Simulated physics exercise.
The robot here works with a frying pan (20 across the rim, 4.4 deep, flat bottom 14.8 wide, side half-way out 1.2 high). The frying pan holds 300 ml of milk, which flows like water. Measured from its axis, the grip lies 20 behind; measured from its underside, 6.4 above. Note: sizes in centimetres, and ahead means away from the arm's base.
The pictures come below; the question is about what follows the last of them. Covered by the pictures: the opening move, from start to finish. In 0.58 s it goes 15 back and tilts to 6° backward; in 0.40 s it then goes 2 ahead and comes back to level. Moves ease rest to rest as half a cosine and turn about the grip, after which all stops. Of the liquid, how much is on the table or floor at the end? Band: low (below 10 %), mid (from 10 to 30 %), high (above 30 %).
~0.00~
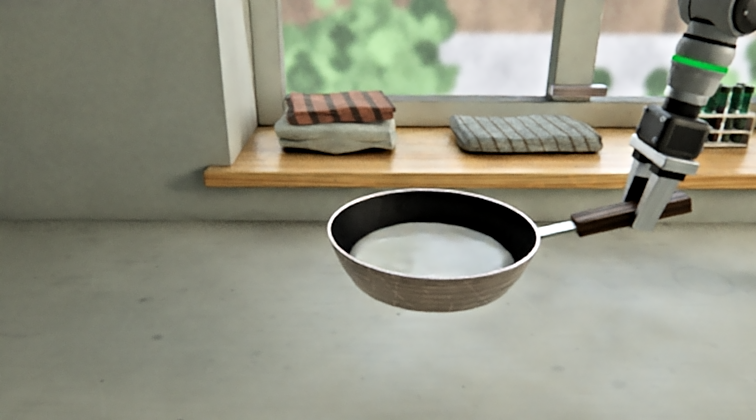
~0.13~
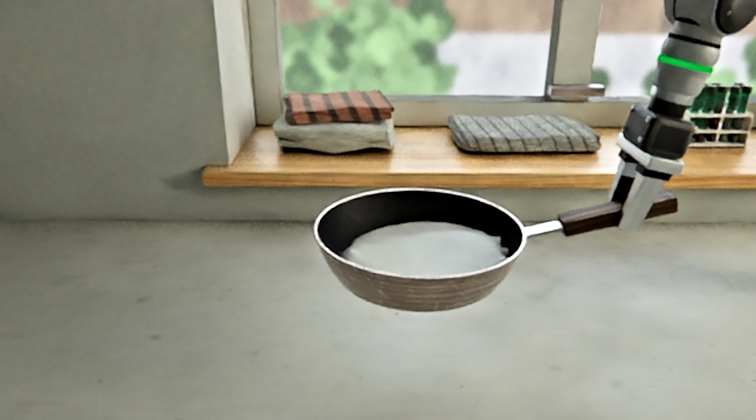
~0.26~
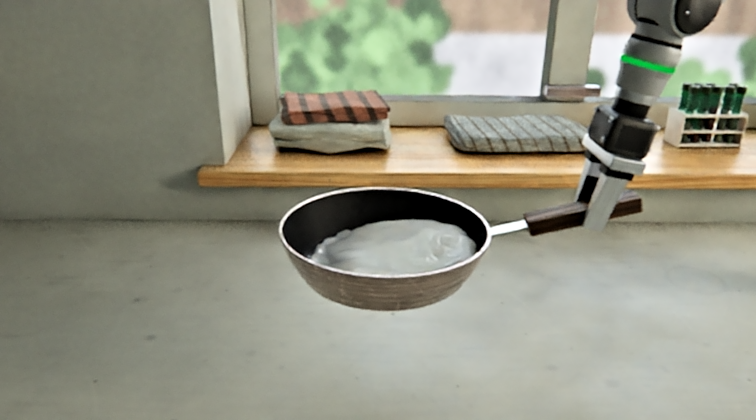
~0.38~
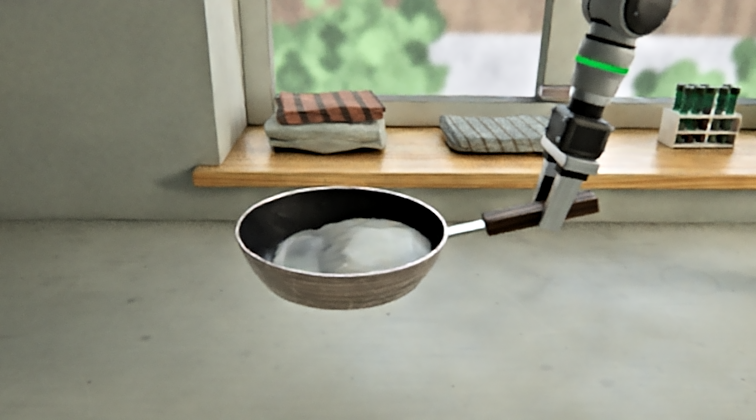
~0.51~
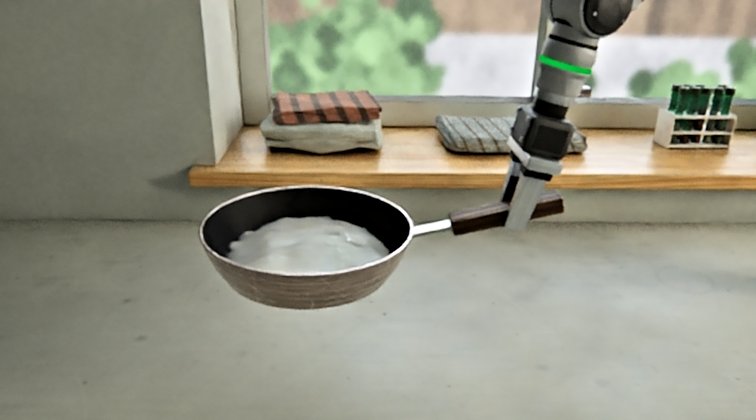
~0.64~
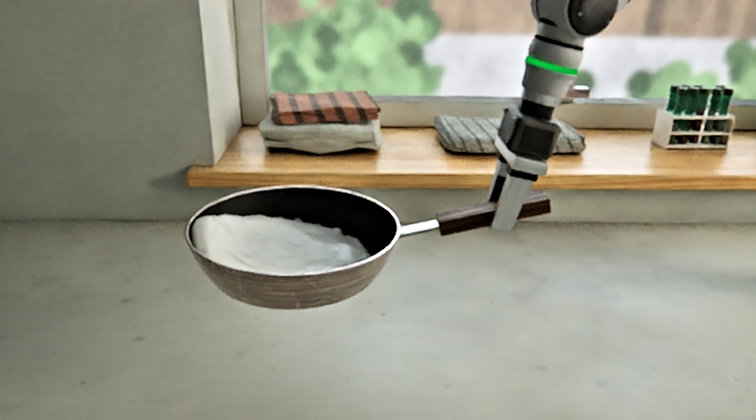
Mid.
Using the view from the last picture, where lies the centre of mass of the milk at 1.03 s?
It sits close to pixel (416, 244).
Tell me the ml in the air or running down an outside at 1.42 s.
Amount outside the vessels: Near 10 ml.
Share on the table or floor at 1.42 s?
My guess is close to 10 per cent.
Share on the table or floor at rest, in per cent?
Estimate: Roughly 14 per cent.
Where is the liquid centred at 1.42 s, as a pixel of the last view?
Approximate centre pixel: (468, 253).
After 1.03 s, tilted 5° backward, liquid up to 17 above the table; 305 ml in the frying pan.
After 1.42 s, tilted 3° backward, liquid up to 17 above the table; 265 ml in the frying pan, 30 ml on the table or floor, 10 ml in the air or running down outside.
After 1.82 s, level, liquid up to 15 above the table; 265 ml in the frying pan, 40 ml on the table or floor.
After 2.62 s, level, liquid up to 15 above the table; 265 ml in the frying pan, 40 ml on the table or floor.
At rest, 265 ml in the frying pan, 40 ml on the table or floor. That is 14 % on the table or floor.
